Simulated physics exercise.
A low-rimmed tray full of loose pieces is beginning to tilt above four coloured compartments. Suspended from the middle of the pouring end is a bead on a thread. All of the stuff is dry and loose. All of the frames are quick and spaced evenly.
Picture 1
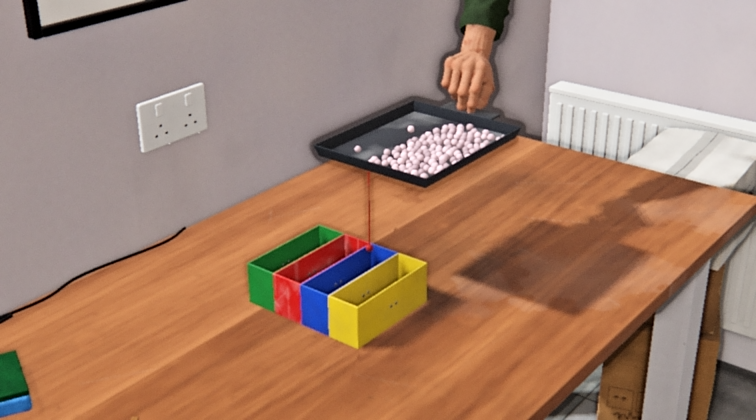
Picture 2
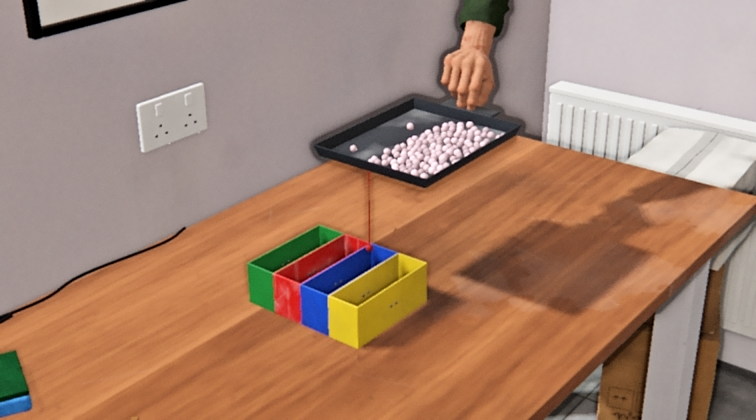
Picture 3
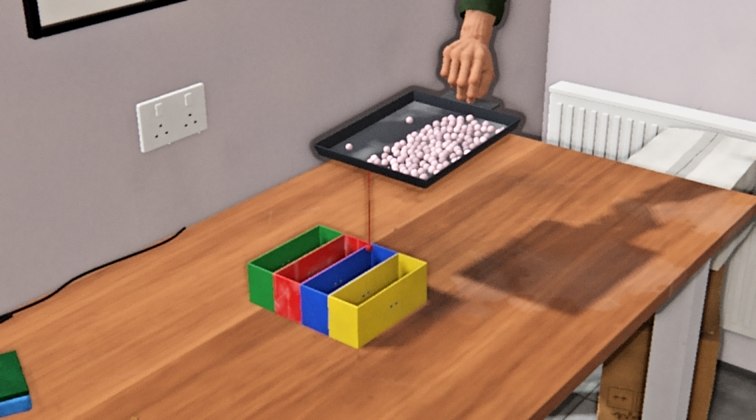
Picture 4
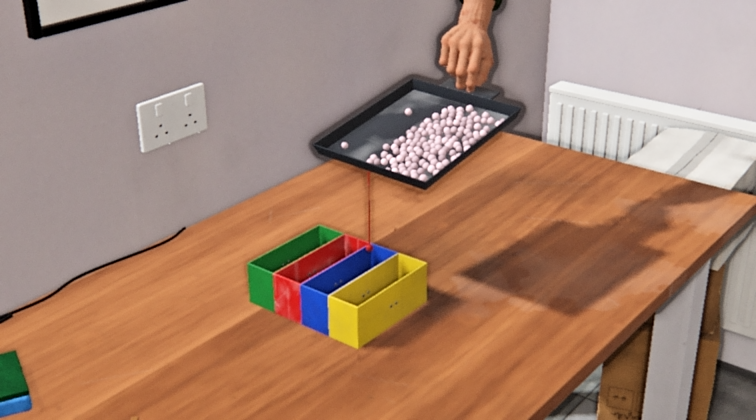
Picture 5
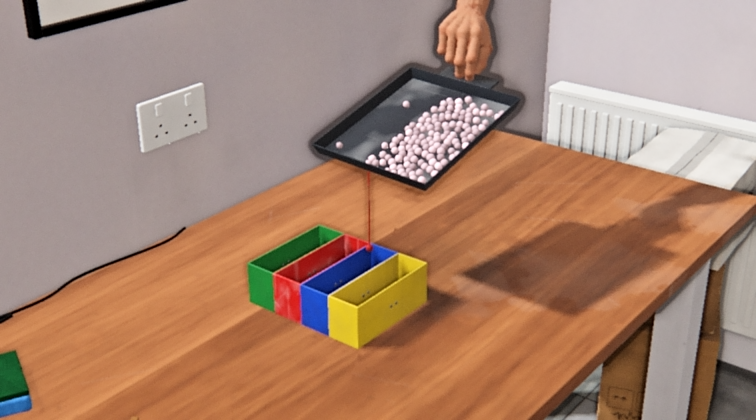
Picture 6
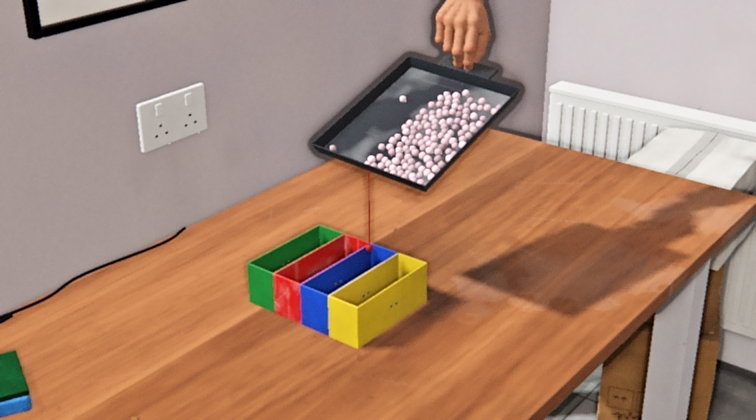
In this clip, a hand holds a dark tray of small pale pink balls above green, red, blue and yellow compartments on a wooden table, then gradually raises the far end, tilting the tray while the balls shift slightly.
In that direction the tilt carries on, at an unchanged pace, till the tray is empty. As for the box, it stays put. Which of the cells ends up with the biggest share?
Yellow.
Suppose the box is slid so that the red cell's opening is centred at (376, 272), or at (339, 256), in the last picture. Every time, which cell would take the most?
Result 1: The cell in blue; result 2: The yellow one.
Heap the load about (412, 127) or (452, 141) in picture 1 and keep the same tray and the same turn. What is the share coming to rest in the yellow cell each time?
30 % and 30 %.
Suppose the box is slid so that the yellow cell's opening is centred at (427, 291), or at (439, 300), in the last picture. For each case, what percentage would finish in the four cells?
First case: Some 100 %; second case: Some 90 %.
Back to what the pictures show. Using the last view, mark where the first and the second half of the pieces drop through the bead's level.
Roughly at (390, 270) first, and then at (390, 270).
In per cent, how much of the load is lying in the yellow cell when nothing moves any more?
I'd put that share near 40 per cent.
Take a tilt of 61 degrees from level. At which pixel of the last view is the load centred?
I'd mark the middle close to (397, 172).
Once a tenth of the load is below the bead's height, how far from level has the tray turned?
That would be about 60 degrees from level.
Shortly afterwards, tray tipped steeply; the bulk on the tray; a little in the yellow cell; near a quarter falling or outside the box.
Next, tray tipped right over; only a few on the tray; near a third in the yellow cell; a little in the blue cell; near half falling or outside the box.
Some moments later, tray tipped past a quarter turn; near a third in the yellow cell; a little in the blue cell; near half falling or outside the box.
In the end, tray tipped past a quarter turn; near a third in the yellow cell; a little in the blue cell; none at all in the red cell; none at all in the green cell; near half outside the box.
